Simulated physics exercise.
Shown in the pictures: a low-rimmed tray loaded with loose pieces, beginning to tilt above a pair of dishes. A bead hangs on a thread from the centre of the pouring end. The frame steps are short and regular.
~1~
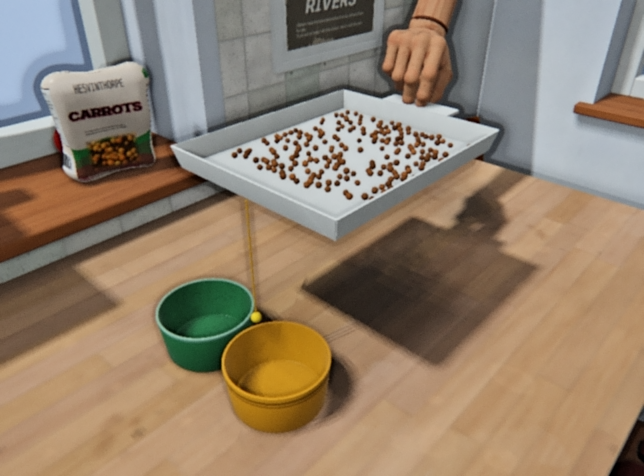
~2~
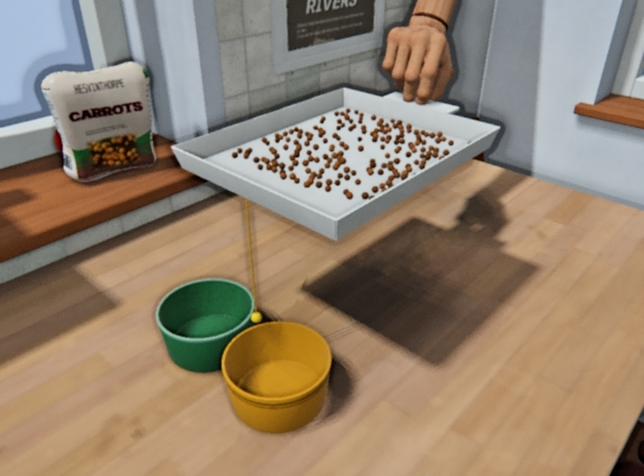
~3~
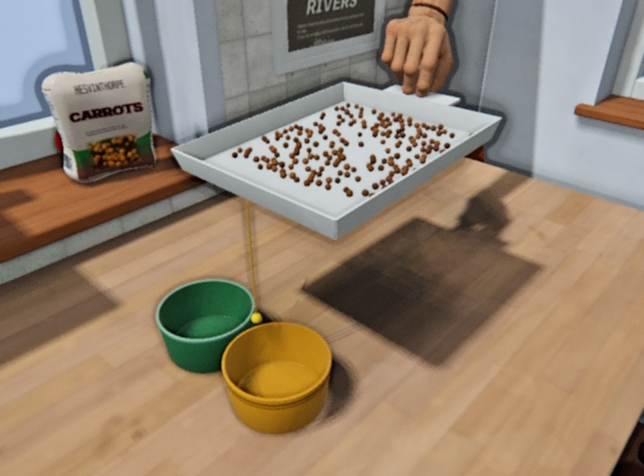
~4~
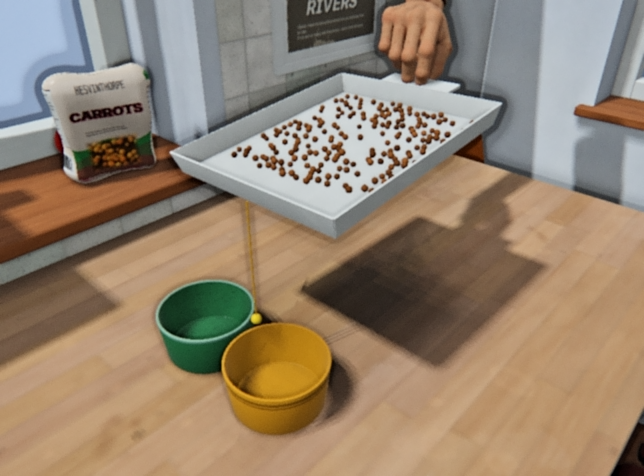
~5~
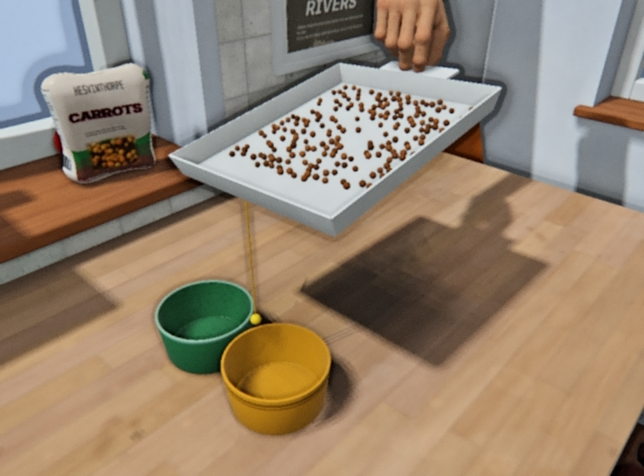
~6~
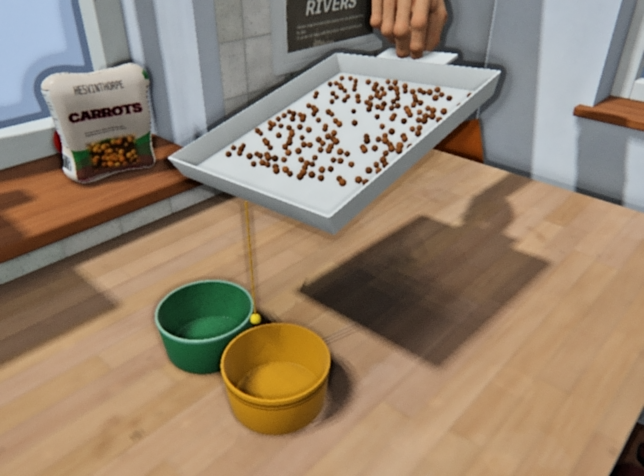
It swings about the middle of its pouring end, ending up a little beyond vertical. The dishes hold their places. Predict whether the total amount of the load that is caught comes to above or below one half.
The total caught comes to above one half.
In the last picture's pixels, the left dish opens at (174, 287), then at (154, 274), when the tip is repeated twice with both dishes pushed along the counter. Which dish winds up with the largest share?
First try, the dish to the left; second try, the dish to the right.
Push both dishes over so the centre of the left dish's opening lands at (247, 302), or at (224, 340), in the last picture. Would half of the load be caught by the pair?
Well, a minority share the first time and a minority share the next.
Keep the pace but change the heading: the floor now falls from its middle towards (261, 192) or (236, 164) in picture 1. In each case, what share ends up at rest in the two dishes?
So it's 60 percent with the first slope and 90 percent with the other.
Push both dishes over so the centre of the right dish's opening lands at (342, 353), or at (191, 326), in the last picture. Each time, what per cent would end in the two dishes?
Roughly 0% on the first try and 70% on the second.
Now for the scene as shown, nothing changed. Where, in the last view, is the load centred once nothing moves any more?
The centre comes to rest near (202, 341).
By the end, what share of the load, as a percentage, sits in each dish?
Result - left dish: 90 %; right dish: 0 %.
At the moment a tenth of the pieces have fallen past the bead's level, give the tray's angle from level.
At some 95 degrees.
Shortly afterwards, tray tipped steeply; all but a few on the tray; only a few in the left dish; only a few outside both; only a few in the air.
Next, tray tipped right over; the bulk on the tray; a little in the left dish; only a few outside both; near a quarter in the air.
Some moments later, tray tipped past a quarter turn; all but a few in the left dish; a little outside both.
In the end, tray tipped past a quarter turn; none at all in the right dish; all but a few in the left dish; a little outside both.
